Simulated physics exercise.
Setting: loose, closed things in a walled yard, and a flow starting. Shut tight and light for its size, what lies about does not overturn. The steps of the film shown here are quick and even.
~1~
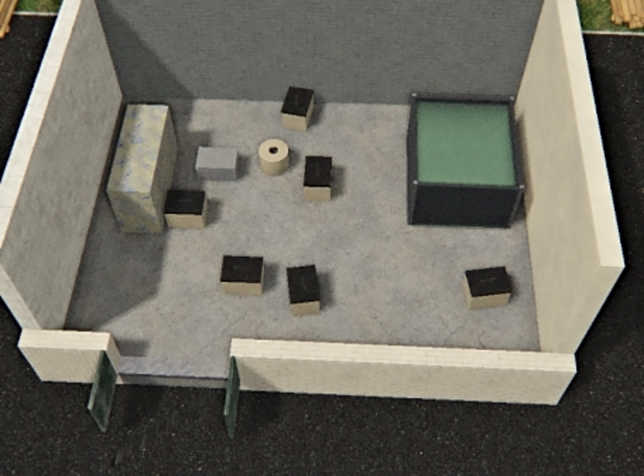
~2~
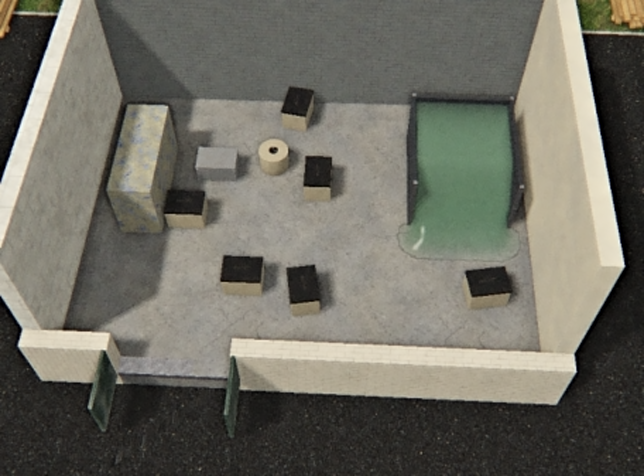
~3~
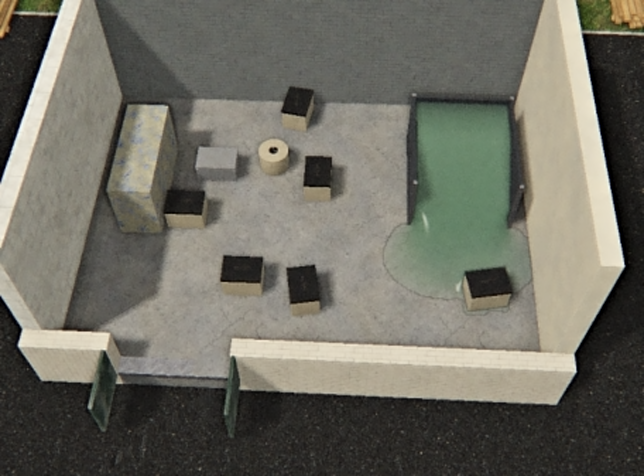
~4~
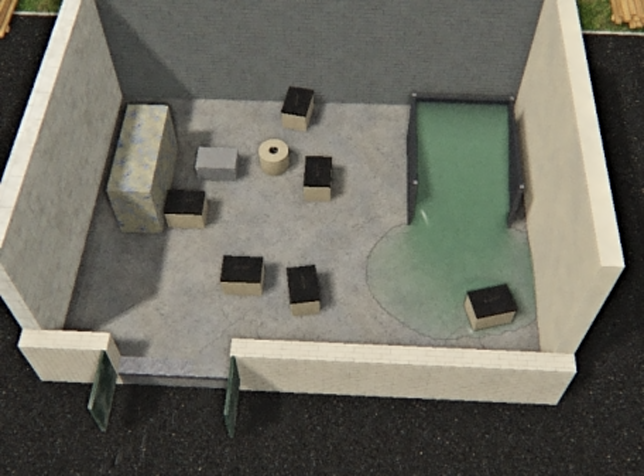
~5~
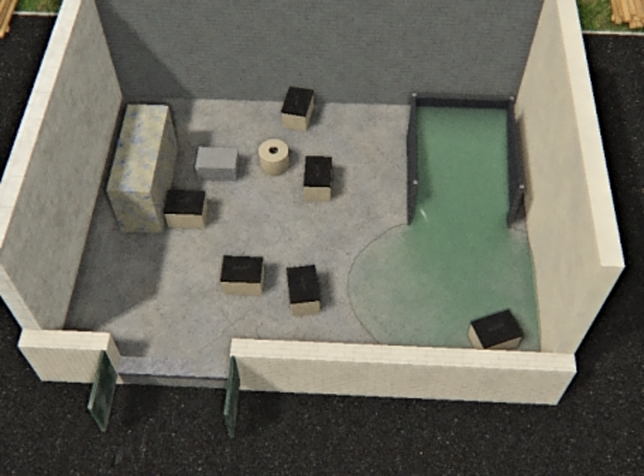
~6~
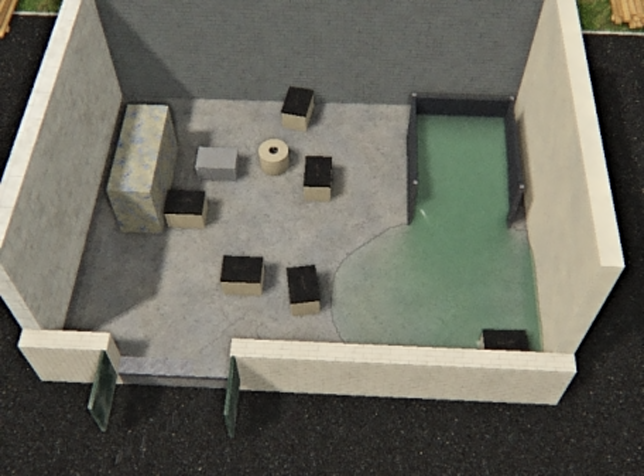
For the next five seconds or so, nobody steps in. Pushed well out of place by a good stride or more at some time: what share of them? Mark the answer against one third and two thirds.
One to two thirds of them.
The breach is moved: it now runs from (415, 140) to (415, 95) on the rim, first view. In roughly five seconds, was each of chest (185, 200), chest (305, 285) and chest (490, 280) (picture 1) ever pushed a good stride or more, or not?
The first: Got that far; the second: Never got that far; the third: Never got that far.
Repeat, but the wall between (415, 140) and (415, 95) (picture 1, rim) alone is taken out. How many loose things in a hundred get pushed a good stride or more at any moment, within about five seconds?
Estimate: Roughly 60 per cent.
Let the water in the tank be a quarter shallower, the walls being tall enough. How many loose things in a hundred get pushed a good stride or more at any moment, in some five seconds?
50 per cent.
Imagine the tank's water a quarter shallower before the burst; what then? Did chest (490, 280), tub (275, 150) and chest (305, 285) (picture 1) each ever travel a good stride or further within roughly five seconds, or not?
Answers, in the order asked: Went past the threshold, stayed within the threshold, went past the threshold.
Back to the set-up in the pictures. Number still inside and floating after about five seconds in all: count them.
Counting them up gives 4.
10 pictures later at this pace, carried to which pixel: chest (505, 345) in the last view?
Roughly at pixel (447, 317).
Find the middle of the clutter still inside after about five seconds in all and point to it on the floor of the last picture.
I'd say somewhere close to (228, 174).
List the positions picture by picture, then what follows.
The first frame shows a chest at (489, 281) rests on the ground; a tub at (274, 150) rests on the ground; 0 of 8 have shifted.
The second frame shows a chest at (489, 281) rests on the ground; a tub at (274, 150), on the bottom; 0 of 8 have shifted.
The third frame shows a chest at (489, 282), on the bottom; a tub at (274, 150) rests on the ground; 0 of 8 have shifted.
The fourth frame shows a chest at (492, 300), on the bottom, a stride from its start; a tub at (274, 150) rests on the ground; 1 of 8 have shifted.
The fifth frame shows a chest at (497, 328), on the bottom, a stride from its start; a tub at (274, 150) rests on the ground; 1 of 8 have shifted.
The sixth frame shows a chest at (506, 344) rests on the ground, a stride from its start; a tub at (274, 150), on the bottom; 1 of 8 have shifted.
A moment on, 1 of 8 are well off their spots; 1 afloat.
Next, 1 of 8 are well off their spots; 1 afloat.
Later, 3 of 8 are well off their spots; 1 afloat.
In the end, 5 of 8 are well off their spots, and 5 have been at some point; 4 afloat.
